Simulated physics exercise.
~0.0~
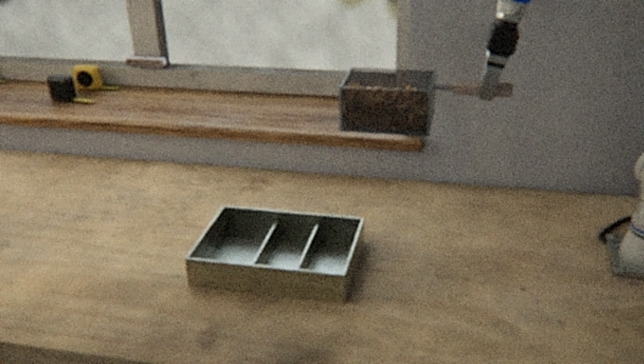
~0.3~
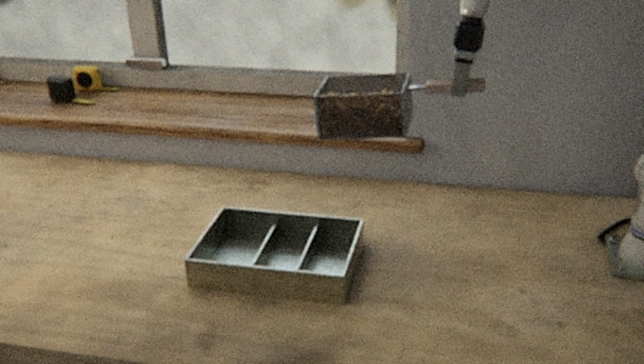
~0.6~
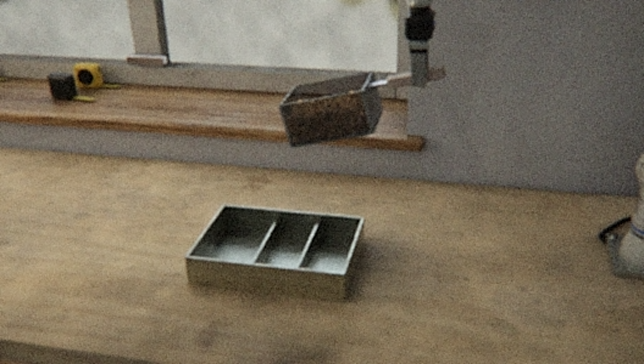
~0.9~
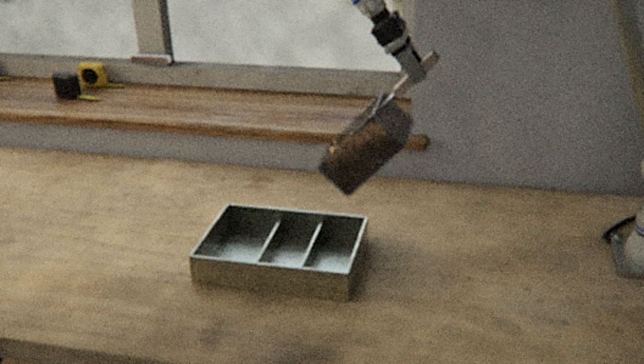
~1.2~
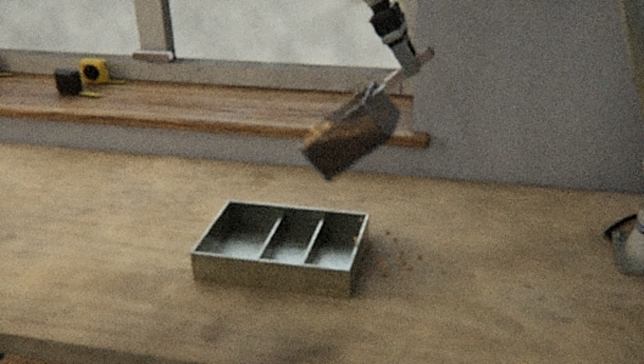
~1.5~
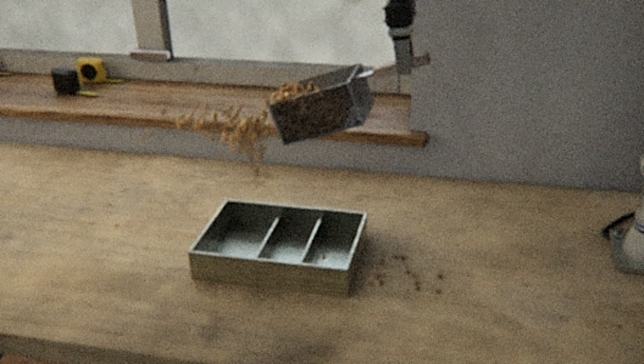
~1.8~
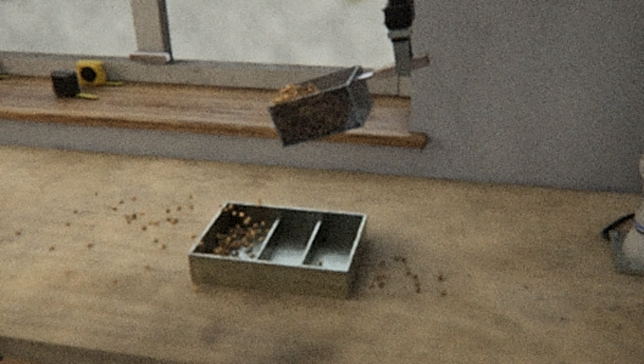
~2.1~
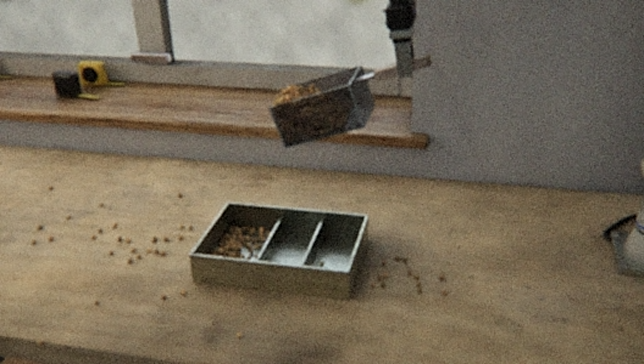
Robot arm carrying a box of chickpeas left off a windowsill, tipping it and spilling some into a divided tray and across the table.
